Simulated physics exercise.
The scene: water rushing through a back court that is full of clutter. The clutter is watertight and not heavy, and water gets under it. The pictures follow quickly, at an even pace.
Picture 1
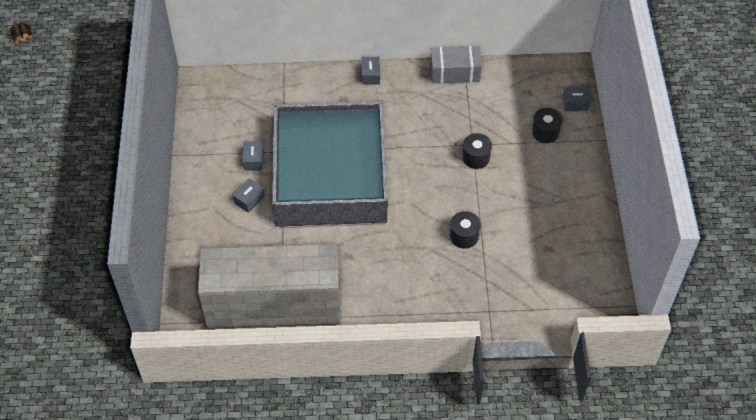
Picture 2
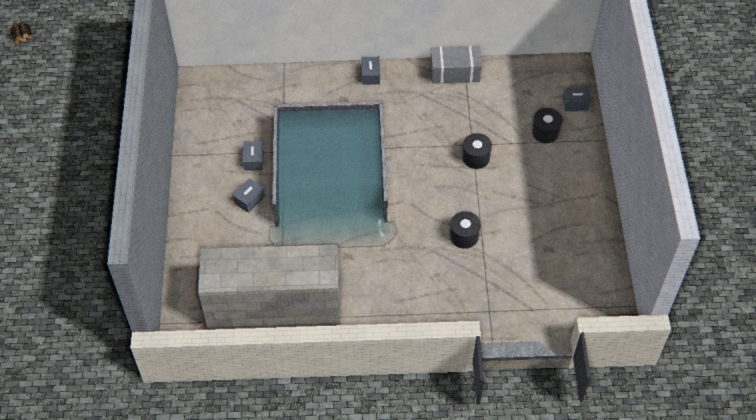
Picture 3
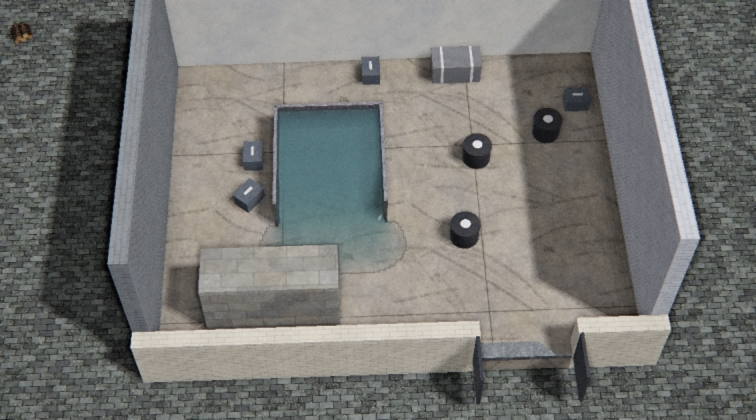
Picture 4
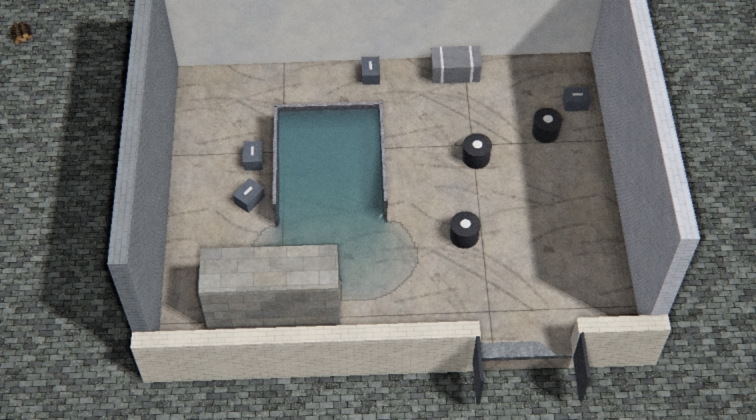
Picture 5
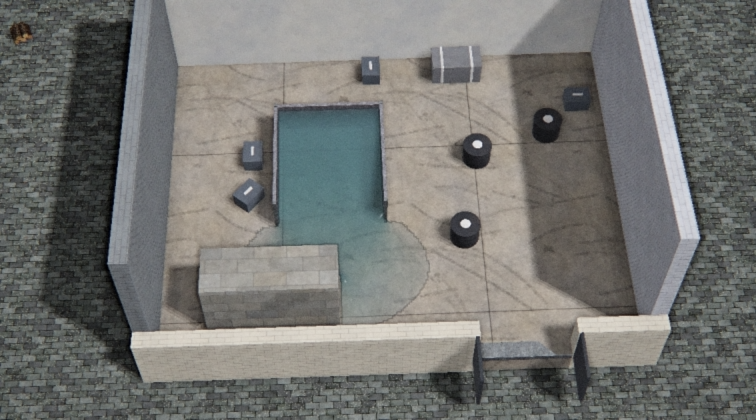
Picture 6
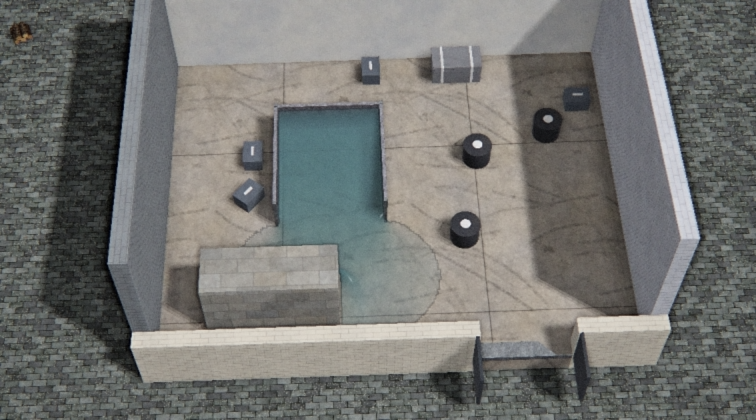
Water pours from the open front of a raised pool and spreads across the courtyard floor.
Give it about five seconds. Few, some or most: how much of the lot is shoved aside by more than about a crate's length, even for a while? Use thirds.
Share: Less than a third.
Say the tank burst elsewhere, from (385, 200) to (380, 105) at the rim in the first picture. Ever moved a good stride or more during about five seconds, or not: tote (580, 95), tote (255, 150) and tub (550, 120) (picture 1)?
In turn: Shifted that much, no, swept aside.
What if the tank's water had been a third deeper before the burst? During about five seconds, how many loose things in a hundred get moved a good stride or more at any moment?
Close to 0 %.
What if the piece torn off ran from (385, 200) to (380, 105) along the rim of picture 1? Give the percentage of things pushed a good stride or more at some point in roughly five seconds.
About 50 per cent.
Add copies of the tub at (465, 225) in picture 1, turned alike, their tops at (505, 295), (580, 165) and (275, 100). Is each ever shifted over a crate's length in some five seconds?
In turn: Pushed that far, not that far, less than that.
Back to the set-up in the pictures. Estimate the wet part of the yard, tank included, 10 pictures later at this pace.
About 35 per cent.
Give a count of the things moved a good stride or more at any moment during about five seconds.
It comes to 0.
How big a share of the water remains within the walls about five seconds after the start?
Some 94 per cent.
A moment on, 0 of 8 are well off their spots; 0 afloat.
Next, 0 of 8 are well off their spots; 0 afloat.
Later, 0 of 8 are well off their spots; 0 afloat.
In the end, 0 of 8 are well off their spots, and 0 have been at some point; 0 afloat.
